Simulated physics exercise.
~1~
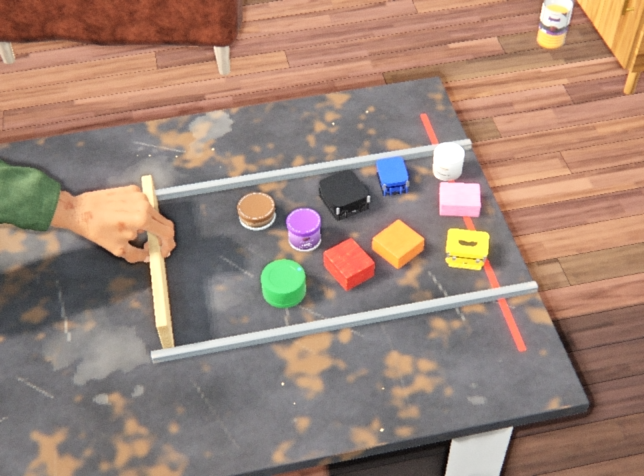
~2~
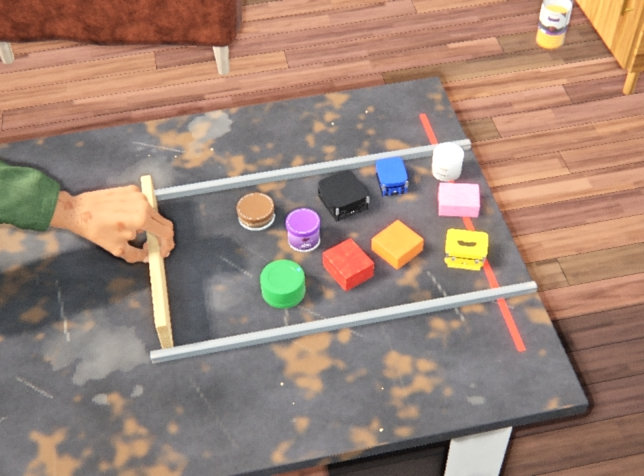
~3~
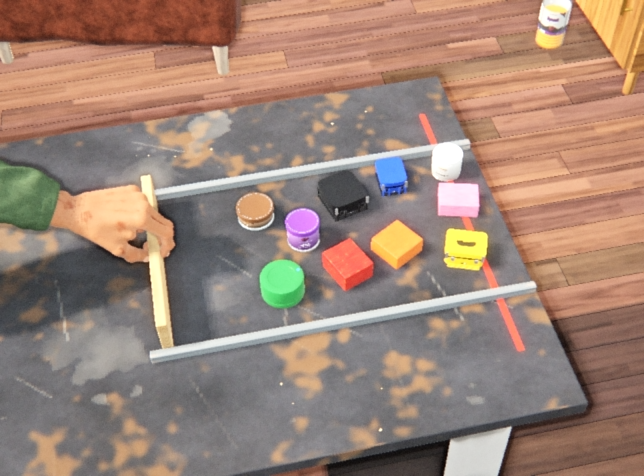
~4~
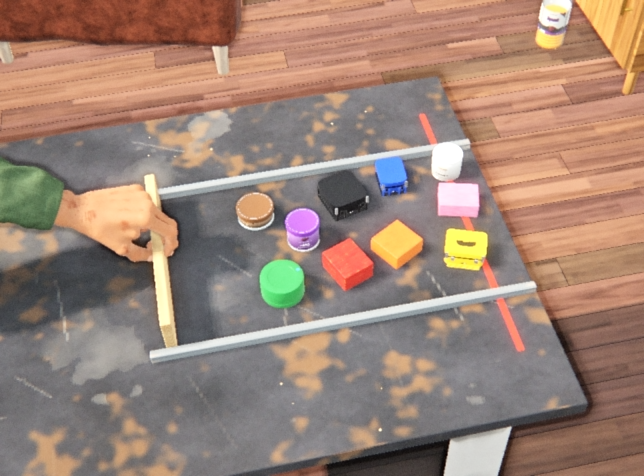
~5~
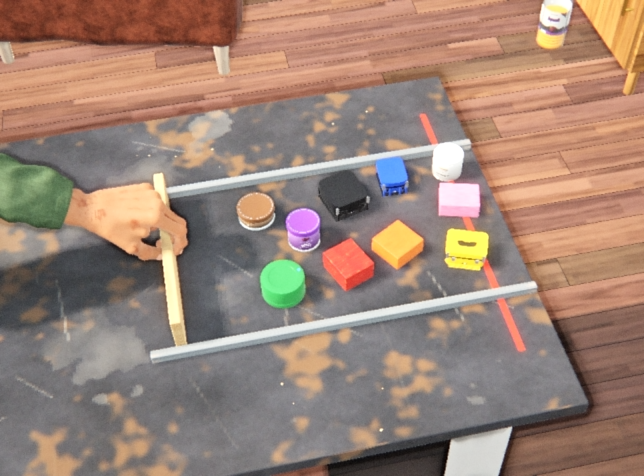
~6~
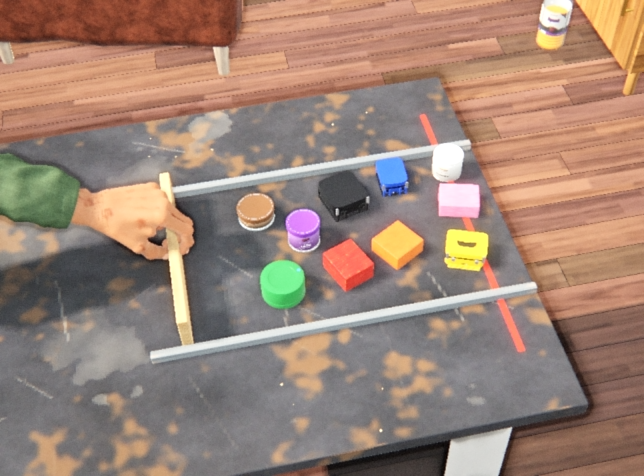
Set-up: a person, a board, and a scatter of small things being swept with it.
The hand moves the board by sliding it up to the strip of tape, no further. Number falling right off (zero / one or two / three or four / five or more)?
Five or more.
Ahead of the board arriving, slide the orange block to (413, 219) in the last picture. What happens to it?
Here the orange block goes off.
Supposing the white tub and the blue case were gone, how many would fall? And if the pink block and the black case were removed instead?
Falls come to 4 the first time and 3 the other time.
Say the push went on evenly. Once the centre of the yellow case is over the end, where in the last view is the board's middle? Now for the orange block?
Roughly (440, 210); for the second one, roughly (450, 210).
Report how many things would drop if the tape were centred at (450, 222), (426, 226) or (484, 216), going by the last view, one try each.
Going through each try, you'd get 4, 3 and 7.
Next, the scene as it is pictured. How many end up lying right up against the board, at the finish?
Contact count: 3.
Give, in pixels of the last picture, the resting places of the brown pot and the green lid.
Brown pot: About (467, 172); green lid: About (505, 251).
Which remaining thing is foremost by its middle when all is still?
It would be the red block.
Soon after, none off yet; white tub at rest near (448, 163); pink block at rest near (459, 200); yellow case at rest near (466, 250).
Then, none off yet; white tub moved about its own width near (464, 158); pink block moving near (464, 196); yellow case at rest near (469, 251).
By the end, the number that fall off is five or more; fallen, black case, orange block, blue case, yellow case, pink block and white tub.
